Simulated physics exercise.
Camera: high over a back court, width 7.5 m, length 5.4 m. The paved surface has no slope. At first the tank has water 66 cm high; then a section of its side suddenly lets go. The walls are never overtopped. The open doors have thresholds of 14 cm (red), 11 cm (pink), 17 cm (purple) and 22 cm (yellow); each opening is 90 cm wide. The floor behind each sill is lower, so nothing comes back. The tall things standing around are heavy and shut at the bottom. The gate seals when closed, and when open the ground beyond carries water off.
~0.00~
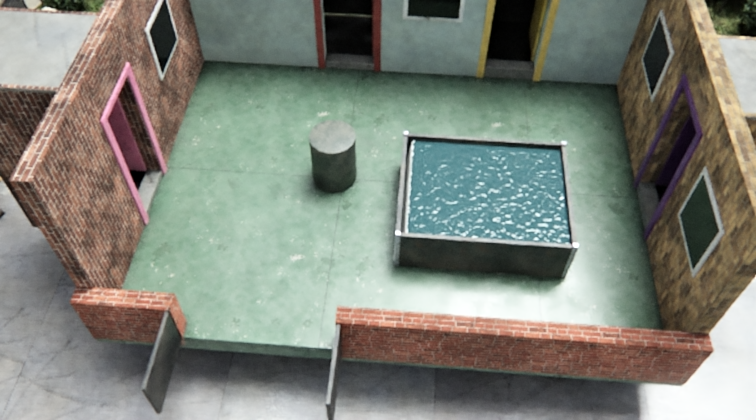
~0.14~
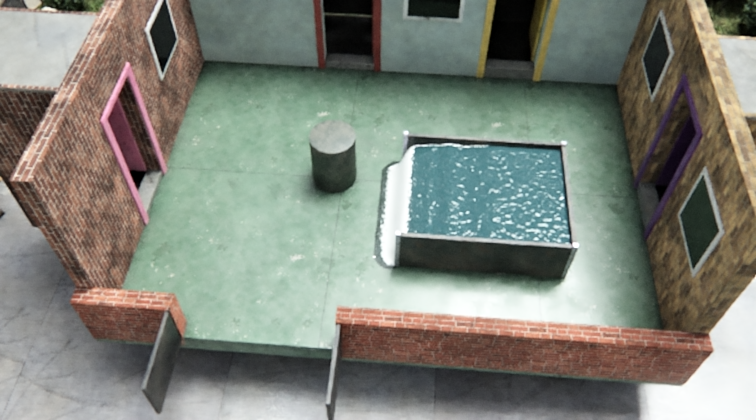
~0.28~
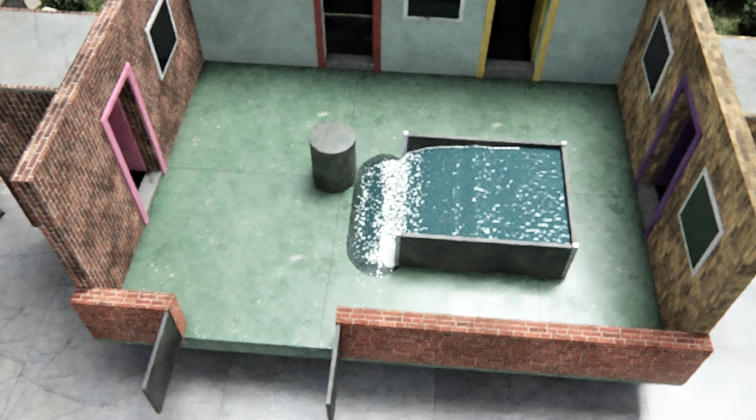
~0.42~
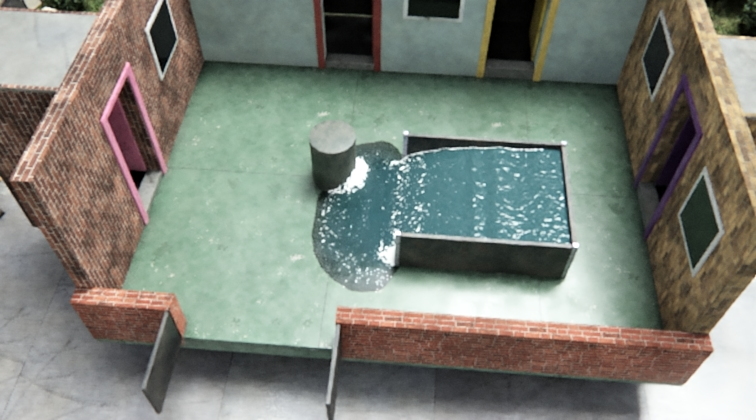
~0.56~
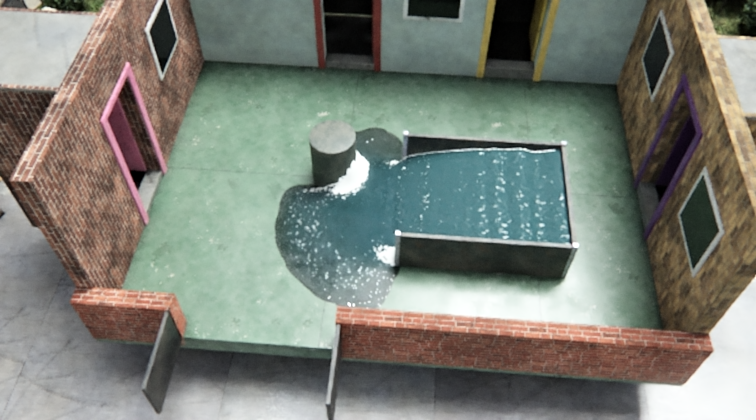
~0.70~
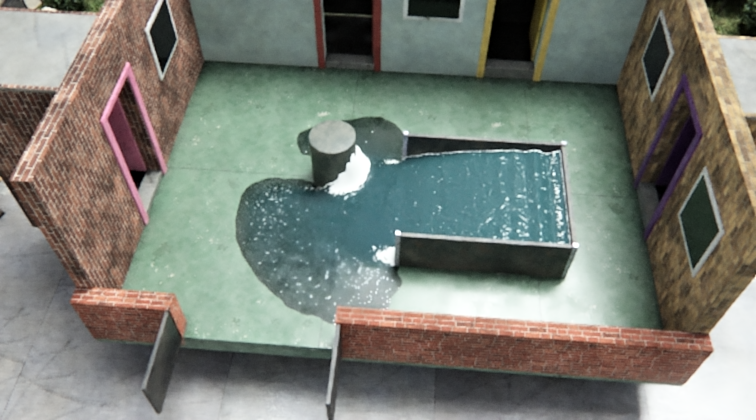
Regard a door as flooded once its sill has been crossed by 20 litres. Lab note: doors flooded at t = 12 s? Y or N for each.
Red door N, pink door Y, purple door N, yellow door N.
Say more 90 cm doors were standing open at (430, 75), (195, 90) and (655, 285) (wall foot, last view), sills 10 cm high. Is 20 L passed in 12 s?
In that order: Not over, over, under.
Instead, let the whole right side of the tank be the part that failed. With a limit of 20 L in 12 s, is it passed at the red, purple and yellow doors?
Log - red: Threshold not reached, purple: Threshold topped, yellow: Threshold not reached.
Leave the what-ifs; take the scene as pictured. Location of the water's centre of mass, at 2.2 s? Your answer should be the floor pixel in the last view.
Around (355, 214).
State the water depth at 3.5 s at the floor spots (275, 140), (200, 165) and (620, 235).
Roughly 2, 10, 0 cm.
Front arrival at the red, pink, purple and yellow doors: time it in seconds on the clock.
Doors: Red 1.6 s / pink 1.1 s / purple 7.5 s / yellow 3.0 s.
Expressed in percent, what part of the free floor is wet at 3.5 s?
Some 55 per cent of it.
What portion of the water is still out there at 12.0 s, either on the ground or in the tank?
Still there: Roughly 64 %.
After 1.4 s water covers 40 % of the floor and is deepest (42 cm) near (366, 182); red door not reached, pink door 16 cm at the sill, 10 L in, purple door not reached, yellow door not reached.
After 2.2 s water covers 50 % of the floor and is deepest (45 cm) near (121, 293); red door 17 cm at the sill, 1 L in, pink door 25 cm at the sill, 68 L in, purple door not reached, yellow door not reached.
After 3.5 s water covers 55 % of the floor and is deepest (22 cm) near (194, 266); red door 13 cm at the sill, 6 L in, pink door 21 cm at the sill, 138 L in, purple door not reached, yellow door 3 cm at the sill, 0 L in.
After 7.0 s water covers 70 % of the floor and is deepest (12 cm) near (186, 114); red door 9 cm at the sill, 7 L in, pink door 7 cm at the sill, 166 L in, purple door not reached, yellow door 3 cm at the sill, 0 L in.
After 12.0 s water covers 90 % of the floor and is deepest (10 cm) near (488, 90); red door 4 cm at the sill, 7 L in, pink door 4 cm at the sill, 166 L in, purple door 5 cm at the sill, 0 L in, yellow door 9 cm at the sill, 0 L in.
